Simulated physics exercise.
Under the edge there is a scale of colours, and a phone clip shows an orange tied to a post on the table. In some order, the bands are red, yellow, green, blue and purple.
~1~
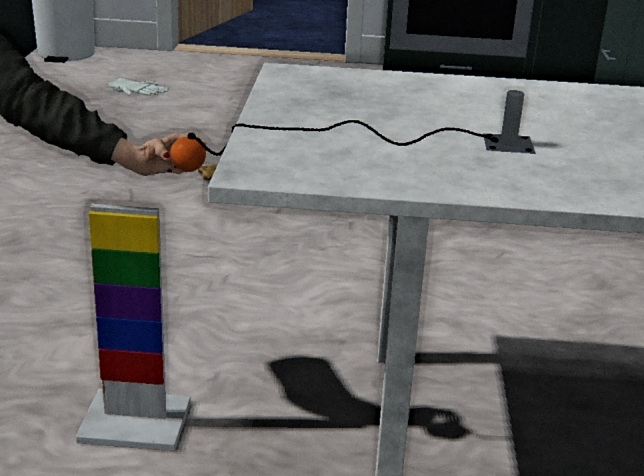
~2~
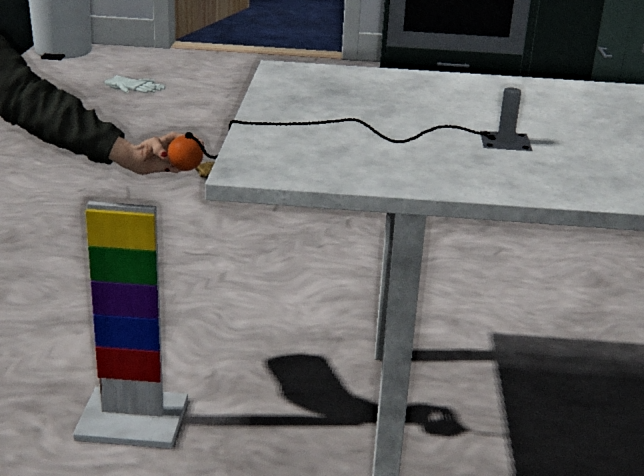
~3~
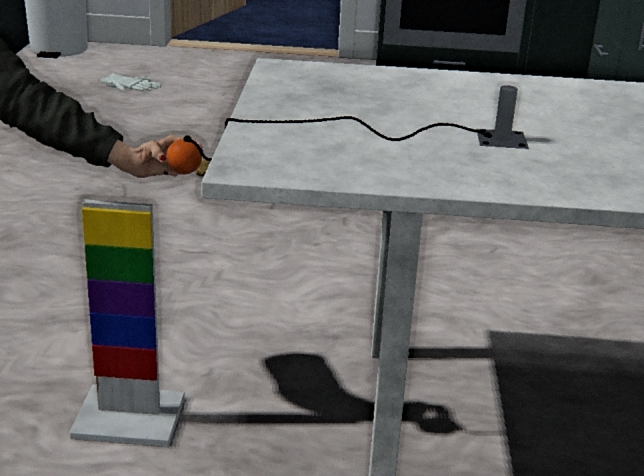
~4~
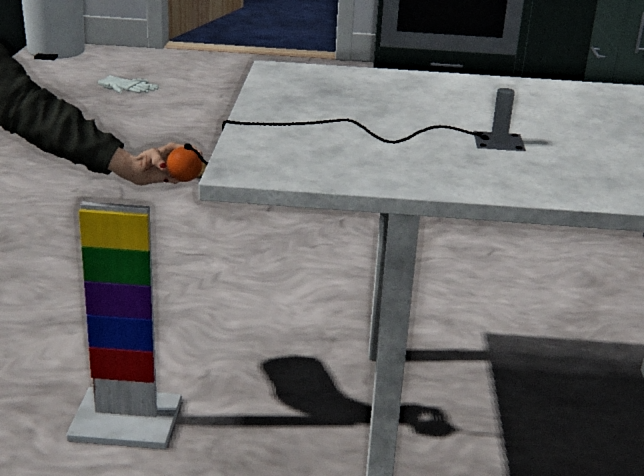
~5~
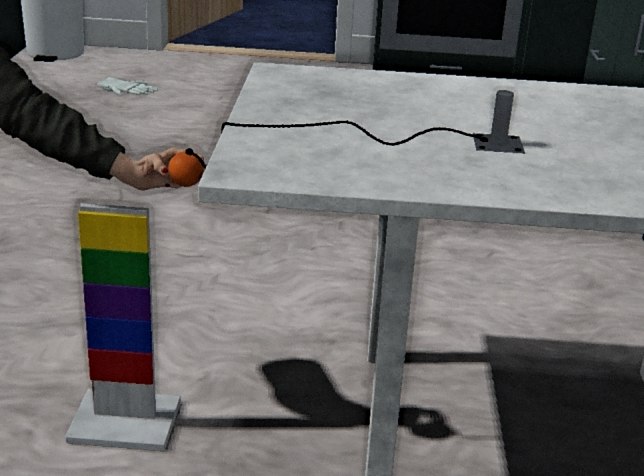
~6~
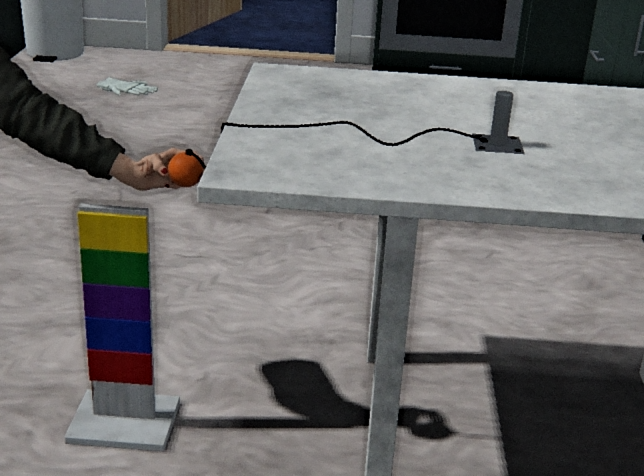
A hand held an orange tied by a dark lace to a post on the table, just off the left edge near a colour-banded stand, and barely moved apart from lowering it very slightly.
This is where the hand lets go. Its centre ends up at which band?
At the green one.
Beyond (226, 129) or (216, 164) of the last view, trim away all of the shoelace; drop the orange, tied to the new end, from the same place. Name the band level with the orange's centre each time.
Lab note - try 1: No band; try 2: Yellow.
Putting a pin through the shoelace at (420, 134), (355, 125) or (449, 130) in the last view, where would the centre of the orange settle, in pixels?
Near (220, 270), (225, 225) and (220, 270).
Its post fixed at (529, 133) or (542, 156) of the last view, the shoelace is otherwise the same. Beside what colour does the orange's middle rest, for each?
The first case gives yellow, the second gives yellow.
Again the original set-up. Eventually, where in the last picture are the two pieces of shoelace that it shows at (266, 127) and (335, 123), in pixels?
The first lands at (222, 156), while the second lands at (268, 129).
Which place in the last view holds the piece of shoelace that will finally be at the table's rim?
The piece you want is at about (292, 127).
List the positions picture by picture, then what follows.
The first picture shows orange (189, 154); yellow (123, 234); green (125, 269); purple (127, 303); blue (129, 336); red (131, 368).
The second picture shows orange (186, 153); shoelace through (463, 129) (413, 139) (367, 125) (300, 124) (231, 131).
The third picture shows orange (185, 157).
The fourth picture shows orange (185, 164); shoelace through (456, 129) (406, 139) (360, 126) (293, 124) (225, 130).
The fifth picture shows orange (186, 169).
The sixth picture shows orange (186, 170); shoelace through (455, 132) (405, 142) (359, 128) (292, 127) (224, 133).
Soon after, orange near (190, 273); level with green.
After that, orange near (255, 278); level with green.
And then, orange near (217, 279); level with green.
In the end, orange near (218, 281); level with green. At green.
